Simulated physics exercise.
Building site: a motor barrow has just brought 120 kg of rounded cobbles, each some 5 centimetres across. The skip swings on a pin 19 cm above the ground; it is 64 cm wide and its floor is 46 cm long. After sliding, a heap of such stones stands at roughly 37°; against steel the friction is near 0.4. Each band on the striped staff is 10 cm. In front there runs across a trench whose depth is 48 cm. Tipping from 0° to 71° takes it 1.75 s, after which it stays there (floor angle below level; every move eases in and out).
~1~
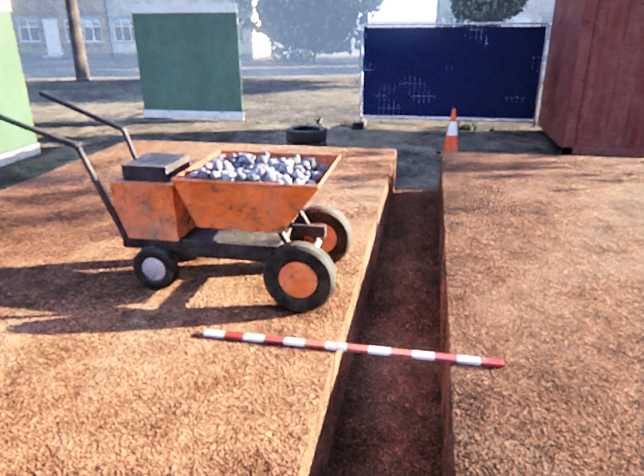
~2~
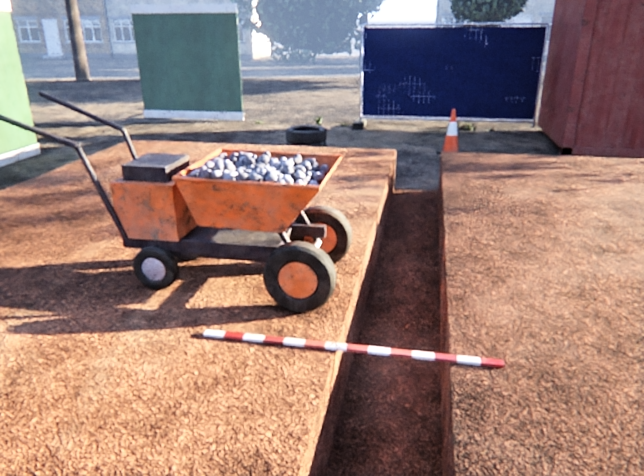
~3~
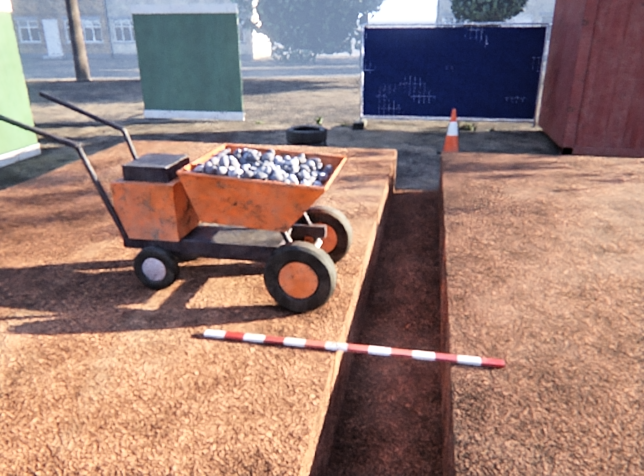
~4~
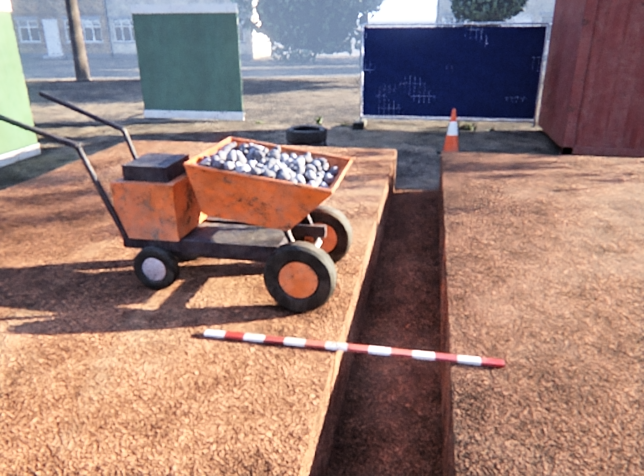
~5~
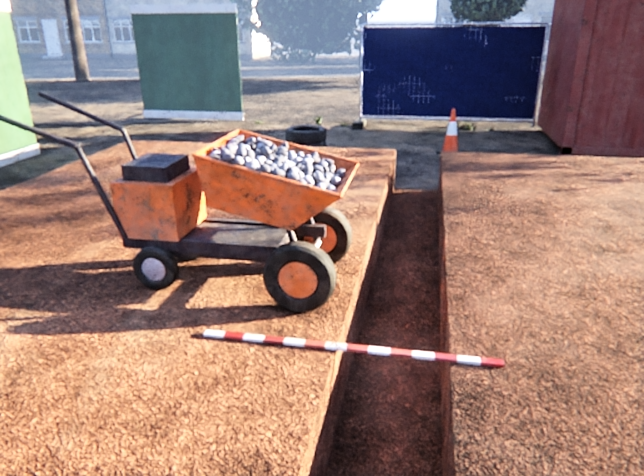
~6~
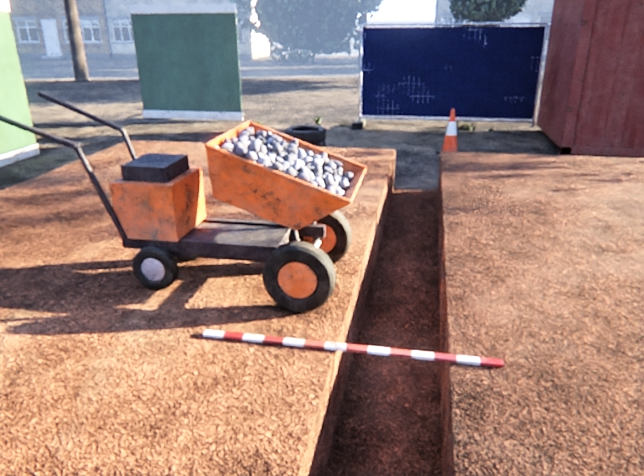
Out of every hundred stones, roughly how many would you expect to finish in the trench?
Close to 76 in every hundred.
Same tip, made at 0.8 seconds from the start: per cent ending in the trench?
Around 60 per cent would end in the trench.
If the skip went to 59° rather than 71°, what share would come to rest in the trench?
In that case some 65 per cent.
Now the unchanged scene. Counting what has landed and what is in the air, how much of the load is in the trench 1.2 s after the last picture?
I'd say near 40 per cent at that time.
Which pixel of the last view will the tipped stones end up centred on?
The resting stones are centred at roughly (421, 357).
Then, 0.7 s after the last picture the floor is at 60°, 98 % in the skip, 2 % in the trench; the foremost stones are at (414, 242).
Then, 1.2 s after the last picture the floor is at 71°, 42 % in the skip, 41 % in the trench, 18 % past the trench; the foremost stones are at (537, 308).
Then, 1.6 s after the last picture the floor is at 71°, 17 % in the skip, 59 % in the trench, 24 % past the trench; the foremost stones are at (606, 307).
Then, 3.6 s after the last picture the floor is at 71°, 0 % in the skip, 76 % in the trench, 24 % past the trench; the foremost stones are at (641, 310).
